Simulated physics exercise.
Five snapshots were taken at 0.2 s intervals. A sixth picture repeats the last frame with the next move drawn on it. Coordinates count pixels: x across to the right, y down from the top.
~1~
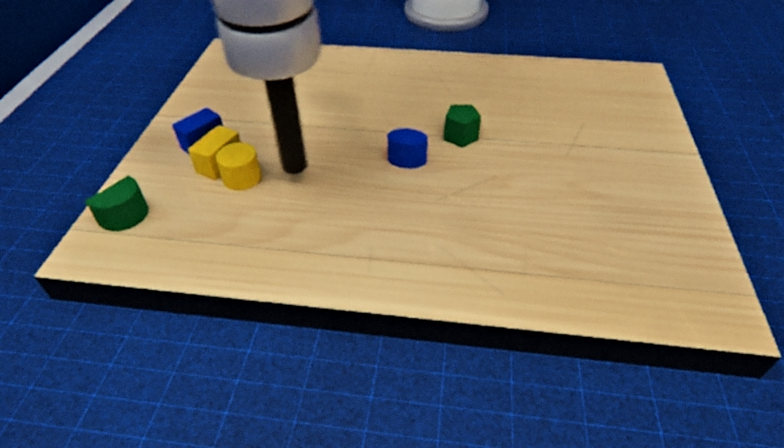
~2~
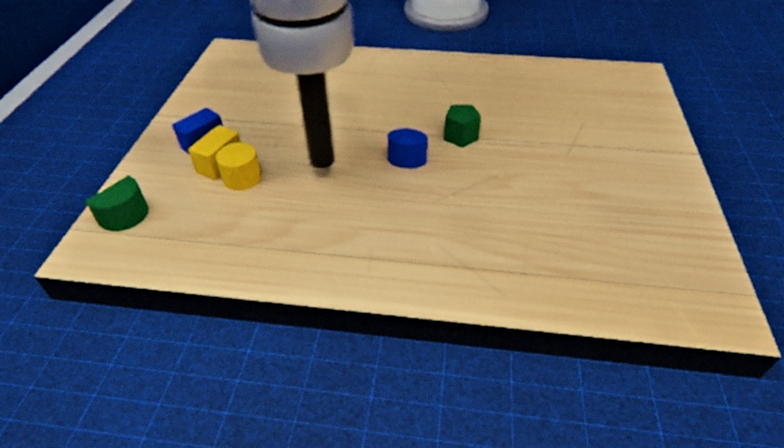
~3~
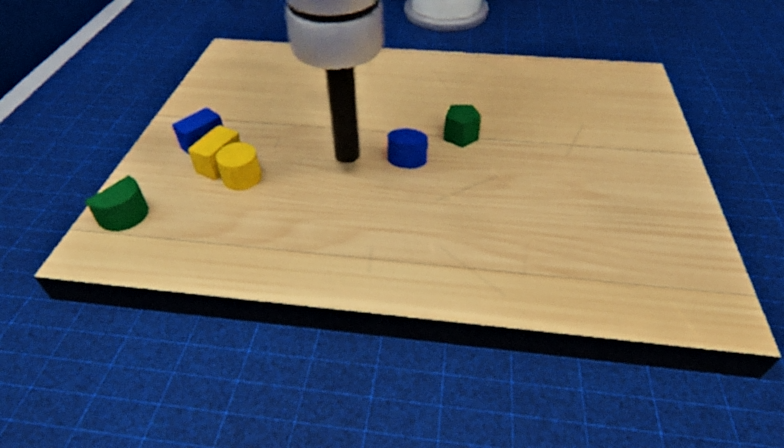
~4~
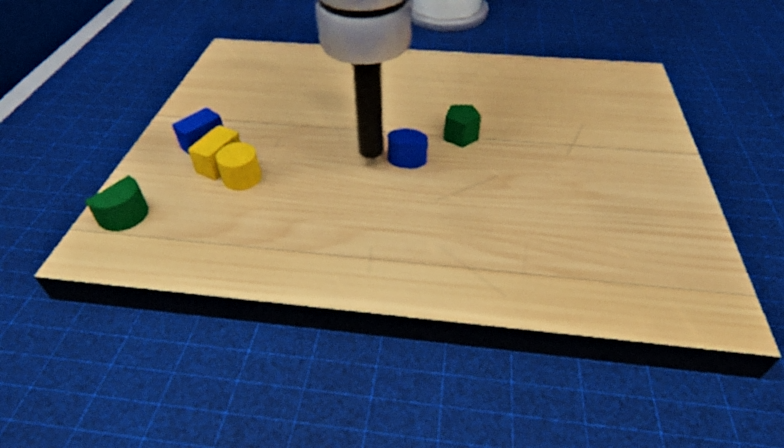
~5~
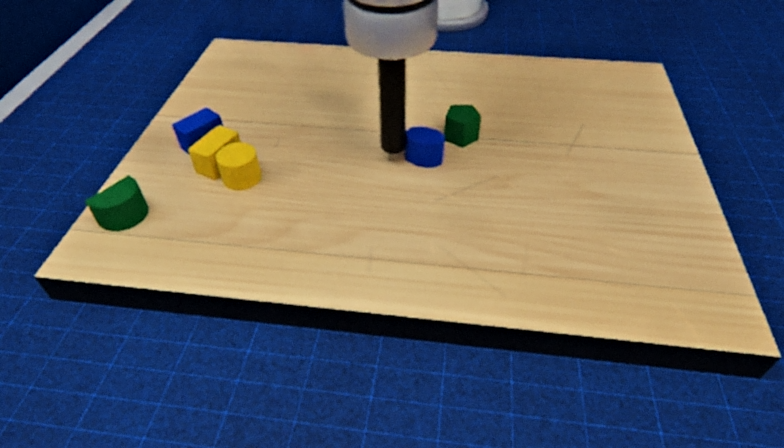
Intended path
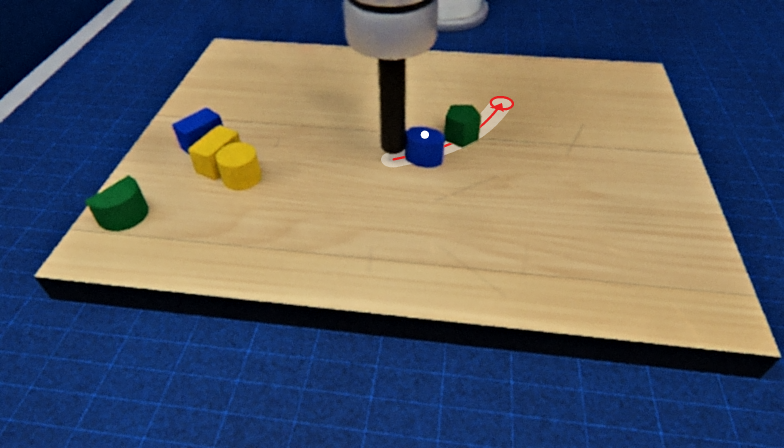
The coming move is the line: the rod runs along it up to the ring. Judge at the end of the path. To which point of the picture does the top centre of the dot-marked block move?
Pixel (474, 132).
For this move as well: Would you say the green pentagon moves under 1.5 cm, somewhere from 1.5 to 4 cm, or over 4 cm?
Travel: Beyond 4 cm.
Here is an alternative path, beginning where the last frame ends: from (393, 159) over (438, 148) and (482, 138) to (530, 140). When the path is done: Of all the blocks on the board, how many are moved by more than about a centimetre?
Blocks displaced: 2.
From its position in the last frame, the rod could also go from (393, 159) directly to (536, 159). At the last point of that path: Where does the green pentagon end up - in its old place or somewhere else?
Left where it is.
The drawn path runs from (393, 159) by way of (442, 147) and (480, 127) to (502, 103); the dot is on the blue oval block.
What follows on the original path. One third of the way, rod (444, 134); blue oval block (468, 133), turned 70° clockwise; green pentagon (468, 111), turned 20° anticlockwise.
Two thirds of the way, rod (482, 114); blue oval block (474, 132), turned 100° clockwise; green pentagon (501, 91), turned 35° anticlockwise.
At the end, rod (504, 91); blue oval block (474, 132), turned 100° clockwise; green pentagon (527, 72).
